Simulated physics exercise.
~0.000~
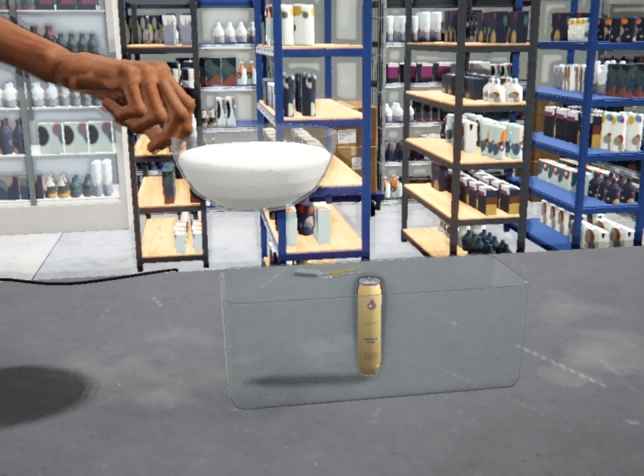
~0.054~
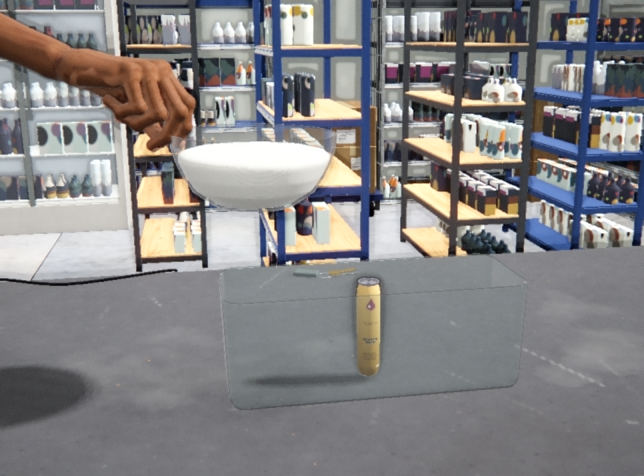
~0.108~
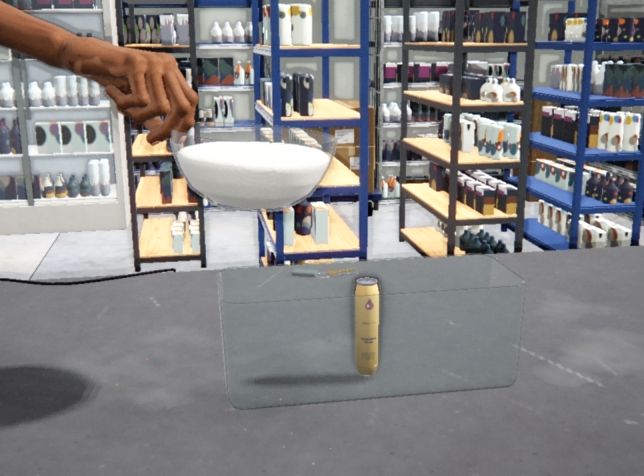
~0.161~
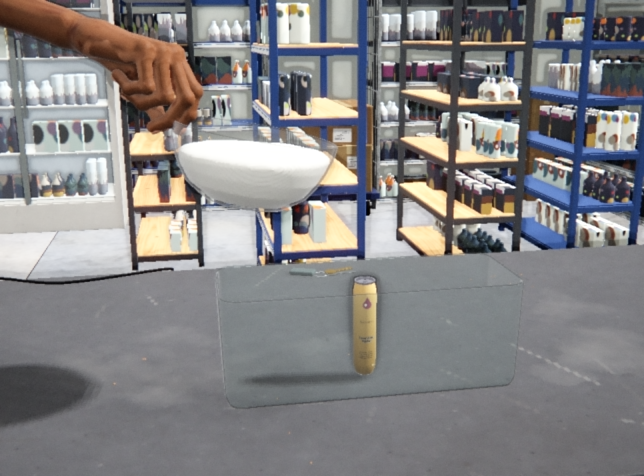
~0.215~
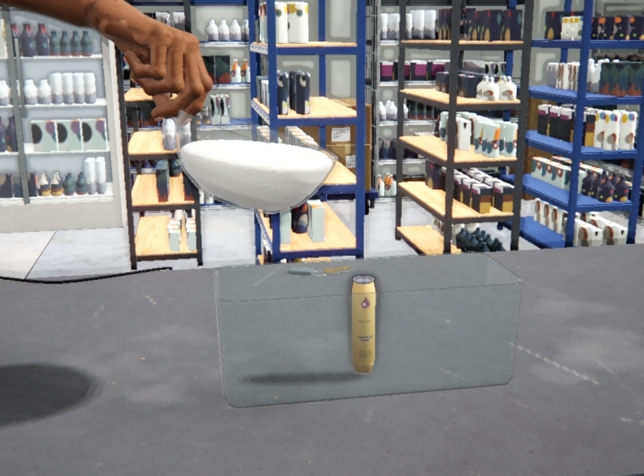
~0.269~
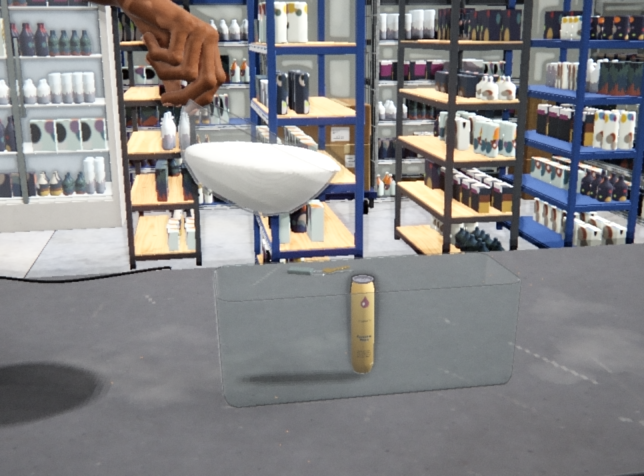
The clip shows a hand by a bowl of milk above a grey counter, left of a clear oblong basin with a gold container visible through it; the bowl gradually tilts rightward as the hand shifts right.
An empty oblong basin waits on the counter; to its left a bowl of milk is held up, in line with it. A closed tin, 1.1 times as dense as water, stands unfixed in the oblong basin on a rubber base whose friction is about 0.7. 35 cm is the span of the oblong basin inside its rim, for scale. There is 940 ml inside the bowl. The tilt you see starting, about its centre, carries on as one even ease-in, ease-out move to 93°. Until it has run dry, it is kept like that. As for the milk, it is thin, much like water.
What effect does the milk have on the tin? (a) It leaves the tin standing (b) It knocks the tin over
a.
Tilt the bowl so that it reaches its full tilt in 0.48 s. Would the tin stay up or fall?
Outcome - the tin ends up overturned.
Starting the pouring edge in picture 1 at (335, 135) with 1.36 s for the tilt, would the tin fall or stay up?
Then it stays on its base.
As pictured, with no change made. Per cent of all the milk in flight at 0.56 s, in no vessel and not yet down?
Around 42 in a hundred.
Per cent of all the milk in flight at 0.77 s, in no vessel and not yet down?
Airborne fraction: Approx. 5 %.
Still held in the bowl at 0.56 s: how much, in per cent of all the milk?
Remaining: Near 24 % of the total.
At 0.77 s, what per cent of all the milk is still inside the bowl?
3 %.
Then, 0.56 s in, the tilt is 81° and 25 per cent is still to pour; the tin stands where it began.
Then, 0.77 s in, the tilt is 93° and 3 per cent is still to pour; the tin stands where it began.
Then, 0.99 s in, the tilt is 93° and 0 per cent is still to pour; the tin stands where it began.
Then, 1.23 s in, the tilt is 93° and 0 per cent is still to pour; the tin stands where it began.
Finally, the tin stands where it began.
